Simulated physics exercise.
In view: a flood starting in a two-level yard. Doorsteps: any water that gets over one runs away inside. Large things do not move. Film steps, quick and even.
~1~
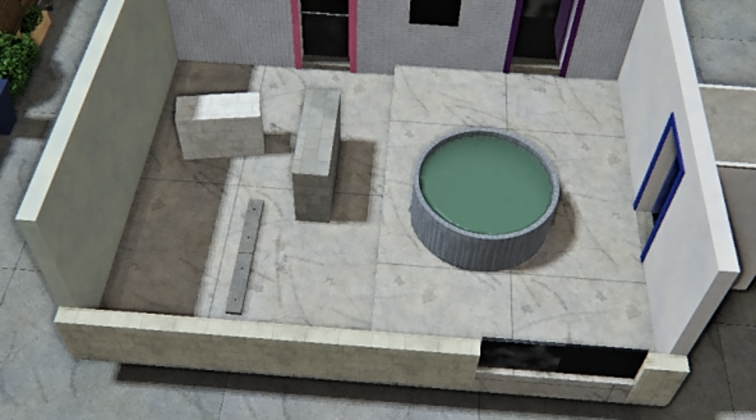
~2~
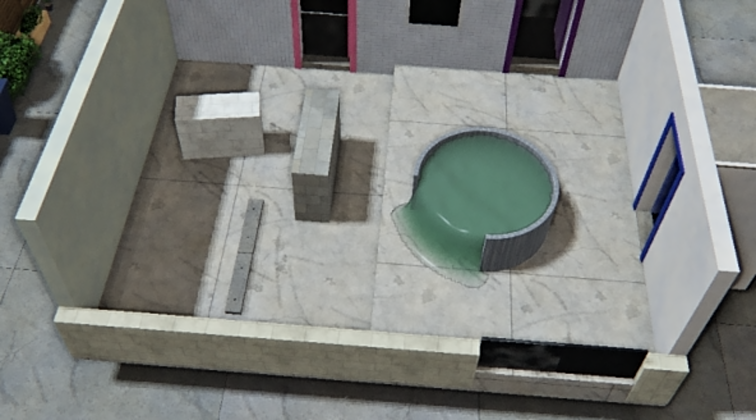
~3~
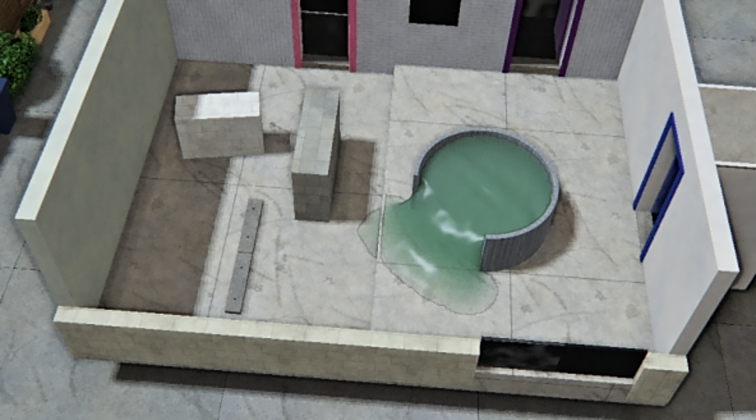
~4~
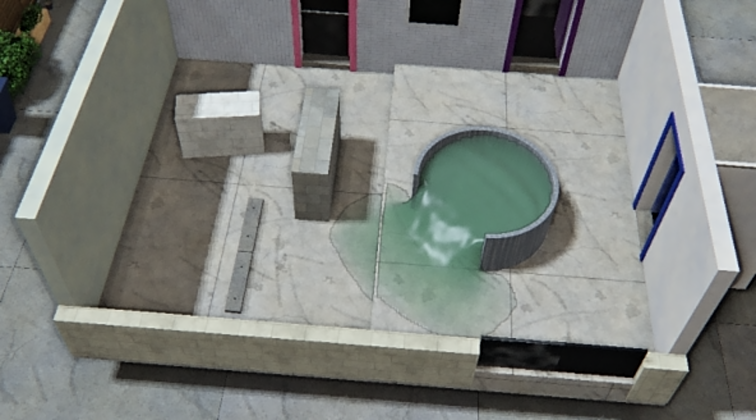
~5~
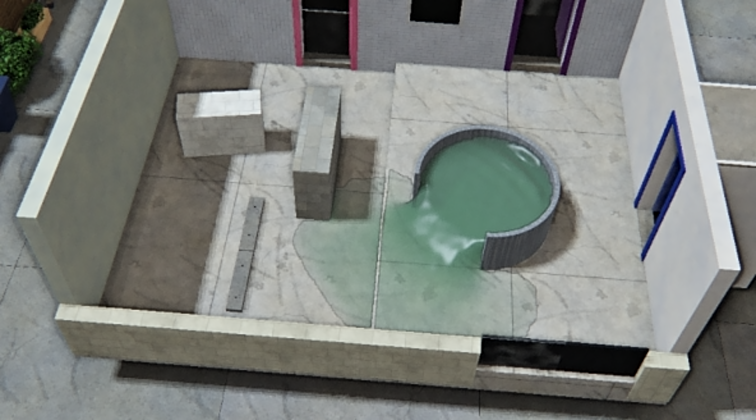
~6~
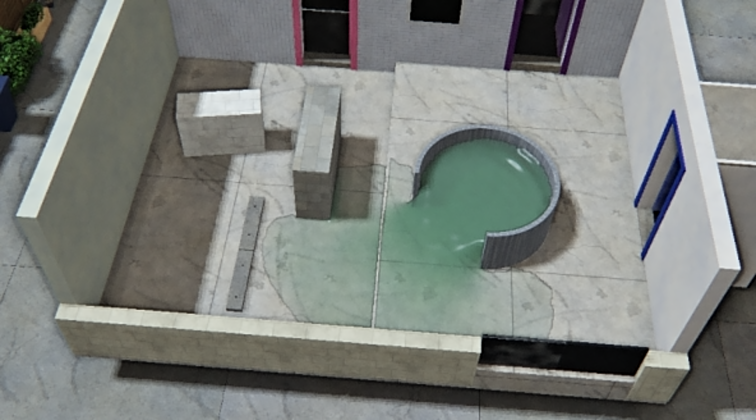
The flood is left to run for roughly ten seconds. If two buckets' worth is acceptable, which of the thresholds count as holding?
The pink door counts as holding, the purple door counts as holding, the blue door counts as holding.
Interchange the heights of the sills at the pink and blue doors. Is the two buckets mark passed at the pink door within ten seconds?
Note: Pink beats the cutoff.
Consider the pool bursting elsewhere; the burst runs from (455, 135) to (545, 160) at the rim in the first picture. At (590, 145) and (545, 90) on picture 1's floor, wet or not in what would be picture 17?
Respectively: Drenched and drenched.
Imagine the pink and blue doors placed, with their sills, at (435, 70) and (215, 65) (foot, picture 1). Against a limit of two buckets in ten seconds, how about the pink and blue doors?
Result - the pink one stays within limits while the blue one exceeds the limit.
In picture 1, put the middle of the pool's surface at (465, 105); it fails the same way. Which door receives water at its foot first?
Door noted: The one in pink.
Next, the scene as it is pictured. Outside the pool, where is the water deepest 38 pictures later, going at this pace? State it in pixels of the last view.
Deepest point: Roughly (201, 159).
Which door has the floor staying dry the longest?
I pick the door marked purple.
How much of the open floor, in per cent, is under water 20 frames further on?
55 %, roughly.
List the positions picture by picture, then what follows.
The first picture shows still water in the round tank at (486, 184).
In the second picture, water pours out at (433, 239) and has run to (483, 279).
In the third picture, the front is at (483, 306), out from the gap at (433, 240).
In the fourth picture, the front is at a hidden place, out from the gap at (433, 241).
In the fifth picture, the front is at (305, 228), out from the gap at (434, 240).
In the sixth picture, the front is at (274, 228), out from the gap at (434, 240).
A moment on, water covers 30 % of the floor; the pink door not reached, the purple door not reached, the blue door not reached.
Next, water covers 45 % of the floor; the pink door not reached, the purple door not reached, the blue door not reached.
Then, water covers 55 % of the floor; the pink door wet at the sill, nothing in, the purple door not reached, the blue door wet at the sill, nothing in.
Later, water covers 75 % of the floor; the pink door wet at the sill, nothing in, the purple door not reached, the blue door wet at the sill, nothing in.
In the end, water covers 85 % of the floor; the pink door under two buckets in, the purple door wet at the sill, nothing in, the blue door wet at the sill, nothing in.
